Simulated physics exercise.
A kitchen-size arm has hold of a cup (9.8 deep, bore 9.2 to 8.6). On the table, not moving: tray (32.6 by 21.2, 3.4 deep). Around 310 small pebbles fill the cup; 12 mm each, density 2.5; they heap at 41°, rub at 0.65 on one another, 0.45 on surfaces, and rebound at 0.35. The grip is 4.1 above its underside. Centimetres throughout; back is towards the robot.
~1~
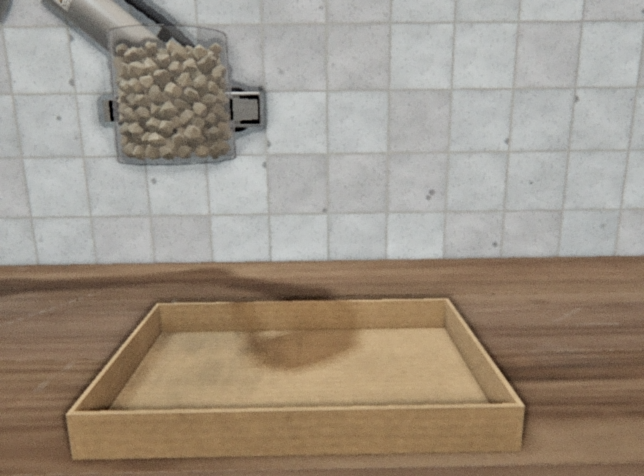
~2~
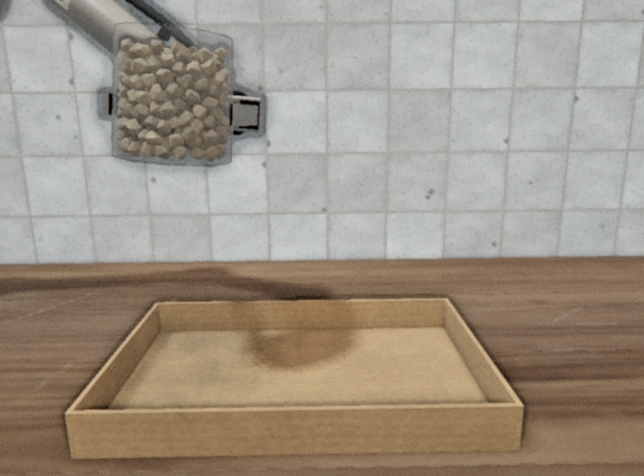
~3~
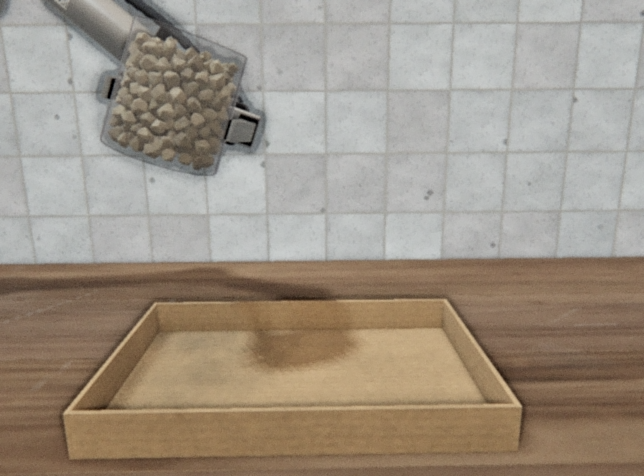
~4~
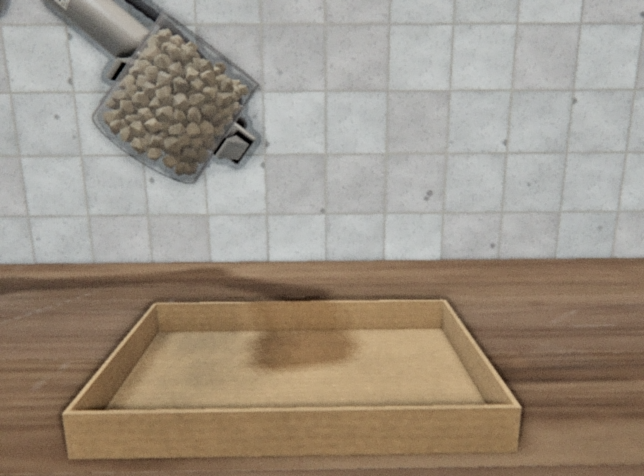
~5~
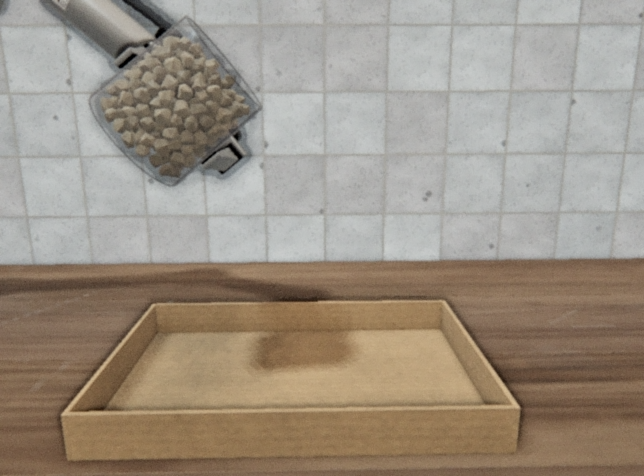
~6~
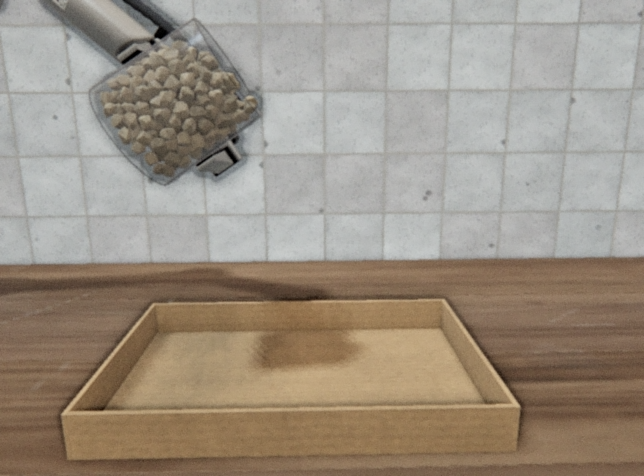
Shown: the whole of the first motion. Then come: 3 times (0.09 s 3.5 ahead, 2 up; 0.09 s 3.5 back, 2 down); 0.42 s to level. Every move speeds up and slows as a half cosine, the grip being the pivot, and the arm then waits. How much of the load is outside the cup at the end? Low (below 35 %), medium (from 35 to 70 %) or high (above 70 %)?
A medium share, from 35 to 70 %, ends outside the cup.
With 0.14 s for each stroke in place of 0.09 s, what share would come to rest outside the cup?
It would be near 20 per cent.
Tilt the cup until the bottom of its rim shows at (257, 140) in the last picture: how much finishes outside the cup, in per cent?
About 80 per cent.
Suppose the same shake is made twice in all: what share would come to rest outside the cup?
Then about 40 per cent.
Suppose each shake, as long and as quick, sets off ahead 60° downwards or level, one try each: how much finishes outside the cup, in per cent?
Some 10 and 30 per cent.
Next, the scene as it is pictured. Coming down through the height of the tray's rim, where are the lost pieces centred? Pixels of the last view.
Near (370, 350).
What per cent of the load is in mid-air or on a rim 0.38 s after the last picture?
About 17 per cent.
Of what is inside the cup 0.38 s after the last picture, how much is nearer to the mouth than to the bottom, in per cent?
Some 50 per cent.
Then, 0.38 s after the last picture, tilted 57° forward, highest piece 29 above the table; 199 in the cup, 56 in the tray, 51 in flight or on a rim.
Then, 0.77 s after the last picture, tilted 25° forward, highest piece 28 above the table; 152 in the cup, 145 in the tray, 7 on the table or floor, 2 in flight or on a rim.
Then, 1.16 s after the last picture, level, highest piece 29 above the table; 152 in the cup, 147 in the tray, 7 on the table or floor.
Then, 2.21 s after the last picture, level, highest piece 29 above the table; 152 in the cup, 147 in the tray, 7 on the table or floor.
Final count, 152 in the cup, 147 in the tray, 7 on the table or floor. That is 50 % outside the cup.
